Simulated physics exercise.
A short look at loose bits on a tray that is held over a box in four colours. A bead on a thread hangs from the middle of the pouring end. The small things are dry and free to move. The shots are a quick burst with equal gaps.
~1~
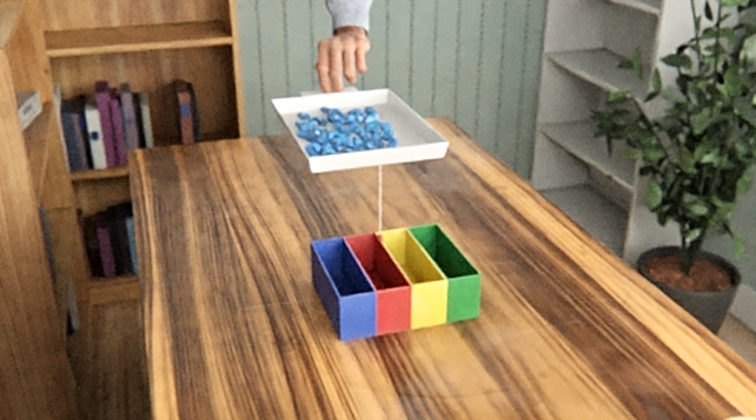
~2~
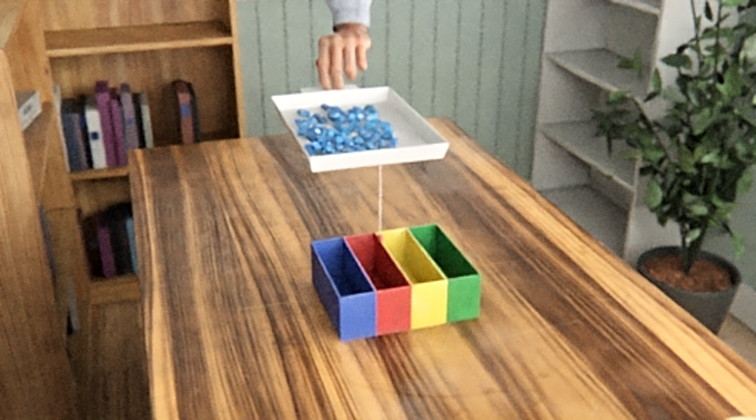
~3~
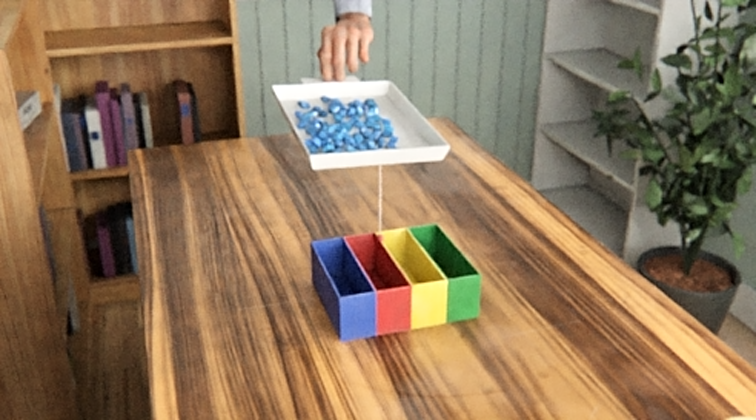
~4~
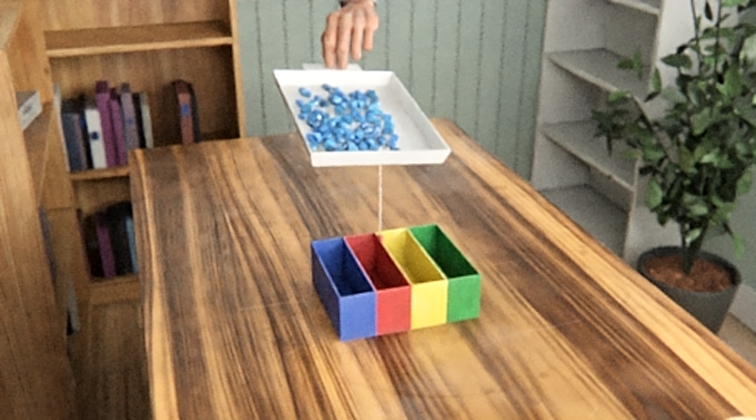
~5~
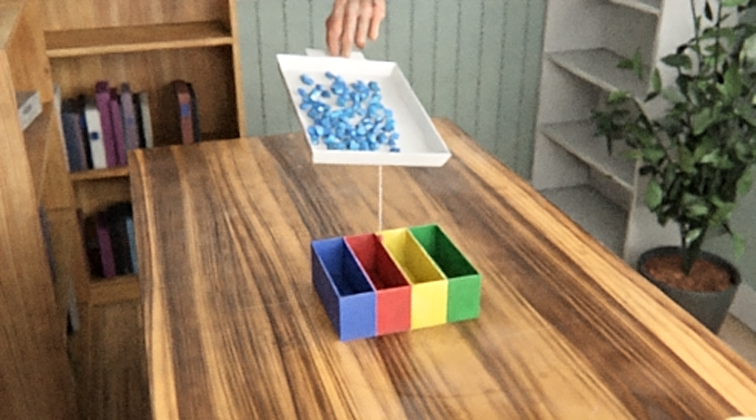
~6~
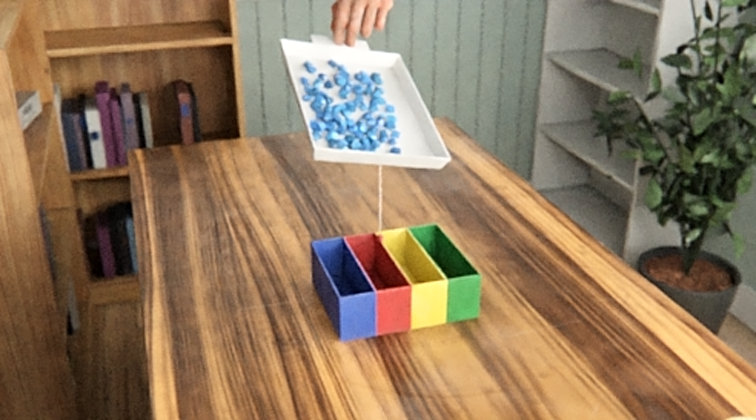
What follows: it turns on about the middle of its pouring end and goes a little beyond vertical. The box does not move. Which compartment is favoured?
The green cell gets the most.
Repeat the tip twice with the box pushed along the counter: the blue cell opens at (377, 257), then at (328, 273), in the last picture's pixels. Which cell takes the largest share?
In turn: That yellow cell; green.
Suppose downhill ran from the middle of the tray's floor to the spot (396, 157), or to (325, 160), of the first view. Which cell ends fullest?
In turn: The green cell; that blue cell.
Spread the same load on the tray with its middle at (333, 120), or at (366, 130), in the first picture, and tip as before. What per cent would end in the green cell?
In turn 60 and 70 in a hundred.
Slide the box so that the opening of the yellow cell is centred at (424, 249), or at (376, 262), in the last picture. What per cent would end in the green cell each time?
First some 50, then 10 per cent.
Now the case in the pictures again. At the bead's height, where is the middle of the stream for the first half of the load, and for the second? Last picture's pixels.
At about (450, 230), then at (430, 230).
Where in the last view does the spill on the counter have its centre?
Roughly at (553, 300).
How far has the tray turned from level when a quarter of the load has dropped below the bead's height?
Near 85 degrees.
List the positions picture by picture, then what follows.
In the first frame, corners of the pouring end near (312, 156) and (443, 141), level; middle of the load near (347, 133), aquarium stones; bead on its thread near (380, 238); blue cell near (358, 313); red cell near (394, 306); yellow cell near (429, 300); green cell near (463, 294).
In the second frame, corners of the pouring end near (313, 156) and (444, 142), level; middle of the load near (347, 131).
In the third frame, corners of the pouring end near (314, 154) and (444, 145), tipped barely, lowest at the right corner; middle of the load near (347, 127).
In the fourth frame, corners of the pouring end near (315, 151) and (445, 148), tipped a little, lowest at the right corner; middle of the load near (348, 121).
In the fifth frame, corners of the pouring end near (317, 148) and (445, 152), tipped clearly, lowest at the right corner; middle of the load near (350, 115).
In the sixth frame, corners of the pouring end near (319, 146) and (446, 156), tipped clearly, lowest at the right corner; middle of the load near (352, 109); blue cell near (358, 313); red cell near (394, 306); yellow cell near (429, 300); green cell near (463, 294).
Shortly afterwards, tray tipped steeply; all but a few on the tray; a little falling or outside the box.
Next, tray tipped past a quarter turn; a little on the tray; near half in the green cell; a little in the yellow cell; near a third falling or outside the box.
Some moments later, tray tipped past a quarter turn; near two thirds in the green cell; a little in the yellow cell; near a quarter falling or outside the box.
In the end, tray tipped past a quarter turn; near two thirds in the green cell; a little in the yellow cell; none at all in the blue cell; none at all in the red cell; near a quarter outside the box.
